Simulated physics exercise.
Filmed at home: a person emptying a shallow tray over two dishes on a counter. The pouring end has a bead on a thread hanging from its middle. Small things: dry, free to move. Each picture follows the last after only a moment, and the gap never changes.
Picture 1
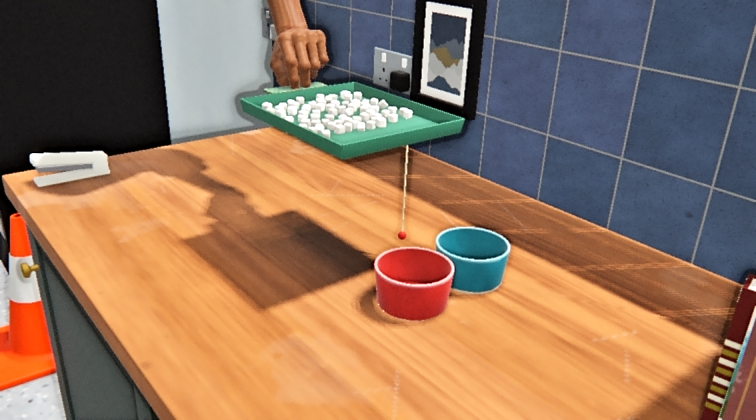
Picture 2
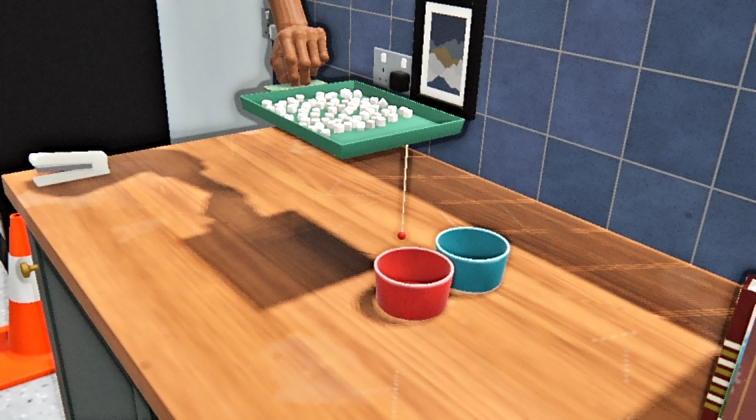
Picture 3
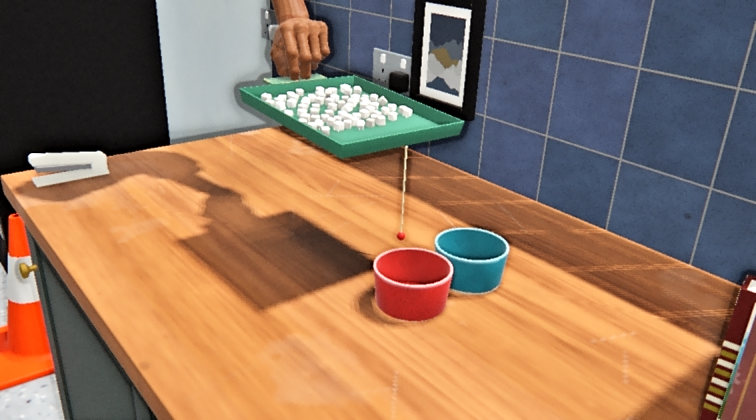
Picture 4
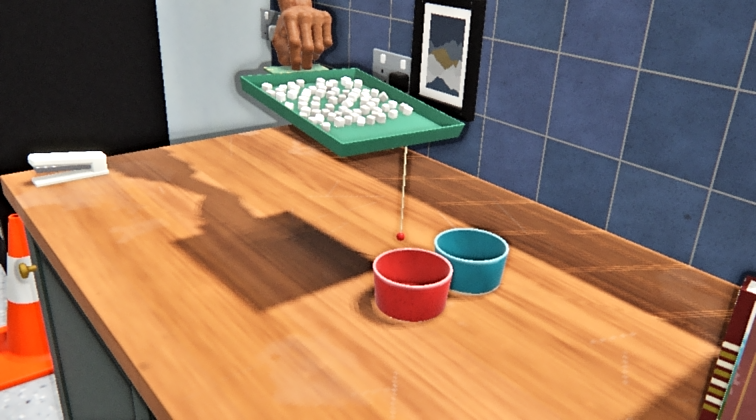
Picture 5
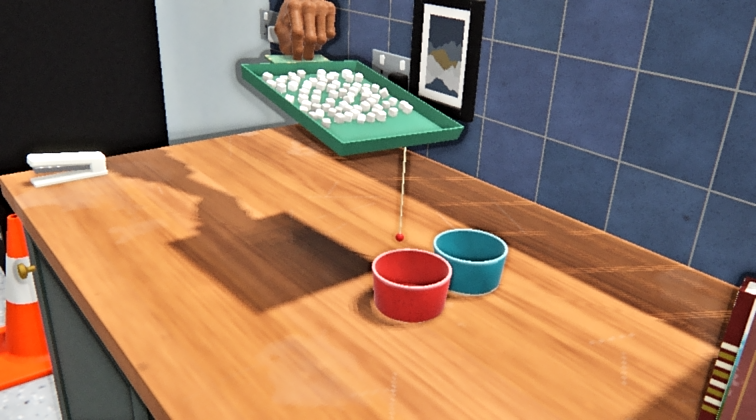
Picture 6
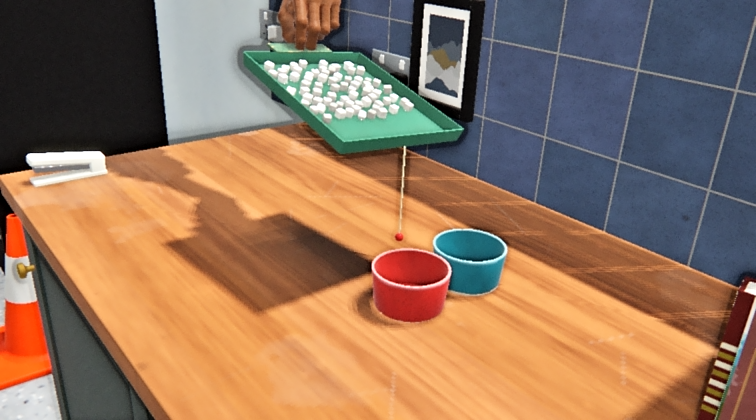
A green tray of small white pieces, held by a hand at its far end, tilts gradually as that end rises, while a bead hangs on a thread from its near edge beside red and blue dishes on a wooden counter.
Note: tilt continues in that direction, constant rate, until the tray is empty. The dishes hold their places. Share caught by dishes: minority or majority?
Majority.
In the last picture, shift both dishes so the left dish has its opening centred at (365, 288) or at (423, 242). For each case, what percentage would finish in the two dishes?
The first try yields 40% and the second yields 50%.
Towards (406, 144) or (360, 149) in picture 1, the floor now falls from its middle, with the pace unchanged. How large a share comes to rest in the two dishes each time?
You'd get 60 per cent the first time and 10 per cent the second time.
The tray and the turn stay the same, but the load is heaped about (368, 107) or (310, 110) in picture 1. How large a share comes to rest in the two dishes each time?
Share in order: Roughly 80 %, 80 %.
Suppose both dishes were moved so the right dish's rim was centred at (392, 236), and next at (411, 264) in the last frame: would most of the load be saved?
The first place gets a lesser share, the second a lesser share.
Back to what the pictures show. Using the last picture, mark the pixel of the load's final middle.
Once nothing moves, the middle sits near (463, 278).
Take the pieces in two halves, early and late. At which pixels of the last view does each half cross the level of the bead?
Earlier portion about (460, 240); later portion about (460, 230).
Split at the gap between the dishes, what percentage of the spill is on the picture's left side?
Around 30 percent of the pieces.
Soon after the last picture, tray tipped steeply; nearly all on the tray; a stray few in the air.
A little later, tray tipped right over; nearly all on the tray; a stray few in the right dish; a stray few outside both.
Later still, tray tipped past a quarter turn; about a quarter in the left dish; about two thirds in the right dish; about a quarter outside both.
At rest, tray tipped past a quarter turn; about a quarter in the left dish; about two thirds in the right dish; about a quarter outside both.
